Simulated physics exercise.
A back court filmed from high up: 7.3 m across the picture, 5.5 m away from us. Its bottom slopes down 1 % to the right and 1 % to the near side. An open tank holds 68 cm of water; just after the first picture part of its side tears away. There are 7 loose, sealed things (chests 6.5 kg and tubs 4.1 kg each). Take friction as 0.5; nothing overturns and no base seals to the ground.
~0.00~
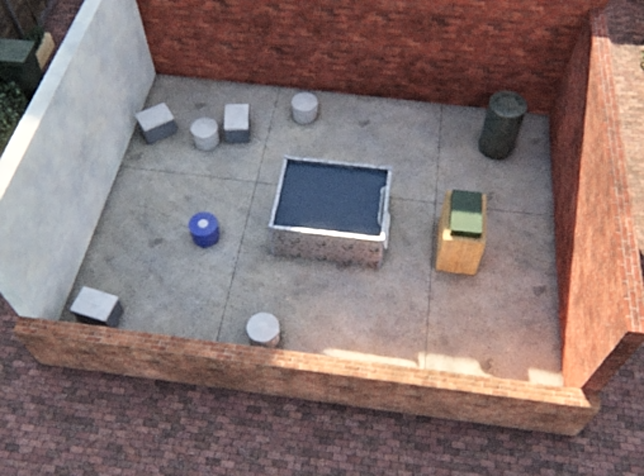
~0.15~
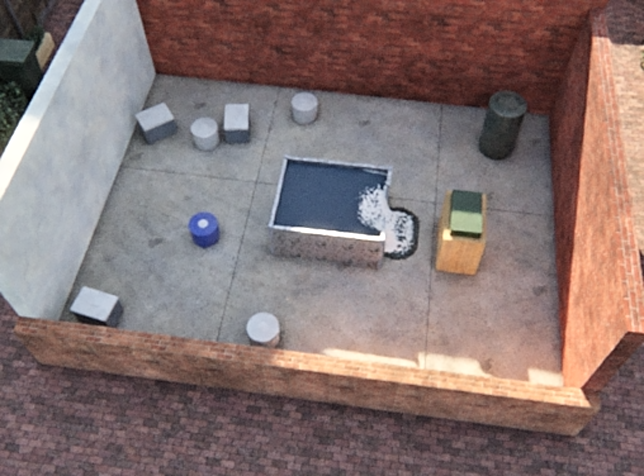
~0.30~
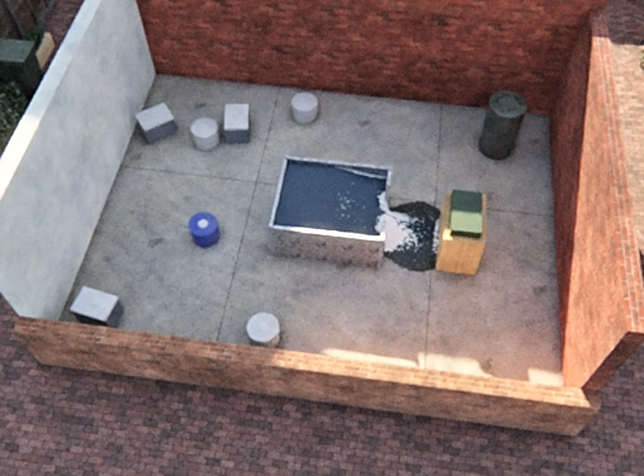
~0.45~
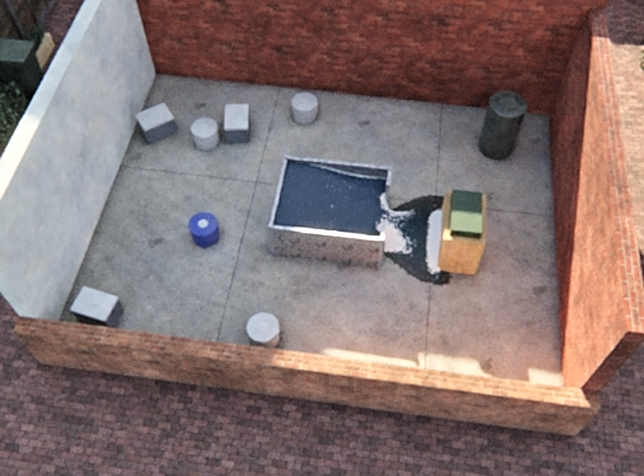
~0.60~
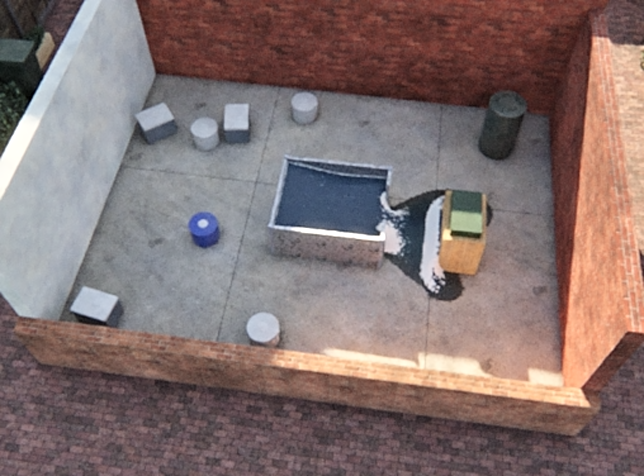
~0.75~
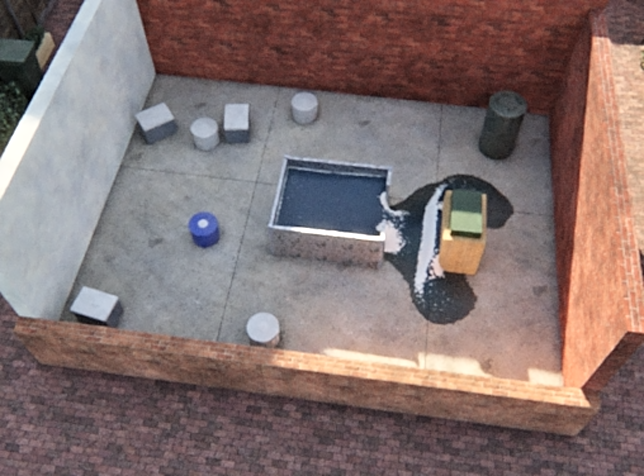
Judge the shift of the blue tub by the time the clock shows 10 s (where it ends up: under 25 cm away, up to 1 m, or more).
Blue tub holds its place.
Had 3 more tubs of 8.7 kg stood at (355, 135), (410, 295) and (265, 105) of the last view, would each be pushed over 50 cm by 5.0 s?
In turn: Under, past it, under.
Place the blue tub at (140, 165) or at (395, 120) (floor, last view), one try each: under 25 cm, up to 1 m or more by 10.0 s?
In turn: It stays put; it ends far away.
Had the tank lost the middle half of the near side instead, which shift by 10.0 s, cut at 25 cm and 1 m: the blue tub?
In that case the blue tub slides a little.
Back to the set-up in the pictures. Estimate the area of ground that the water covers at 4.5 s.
Some 25 m2.
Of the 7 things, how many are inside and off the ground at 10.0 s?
At that moment 2.
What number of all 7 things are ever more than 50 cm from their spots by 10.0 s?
That makes 1.
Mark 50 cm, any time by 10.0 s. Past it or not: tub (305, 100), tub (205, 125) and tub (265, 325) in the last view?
In that order: Short of it, less, more.
After 2.0 s the blue tub is near (203, 224), 0.0 m from its start, aground; 0 afloat.
After 4.5 s the blue tub is near (203, 224), 0.0 m from its start, aground; 0 afloat.
After 7.0 s the blue tub is near (203, 224), 0.0 m from its start, aground; 0 afloat.
After 10.0 s the blue tub is near (203, 224), 0.0 m from its start, afloat; 2 afloat.
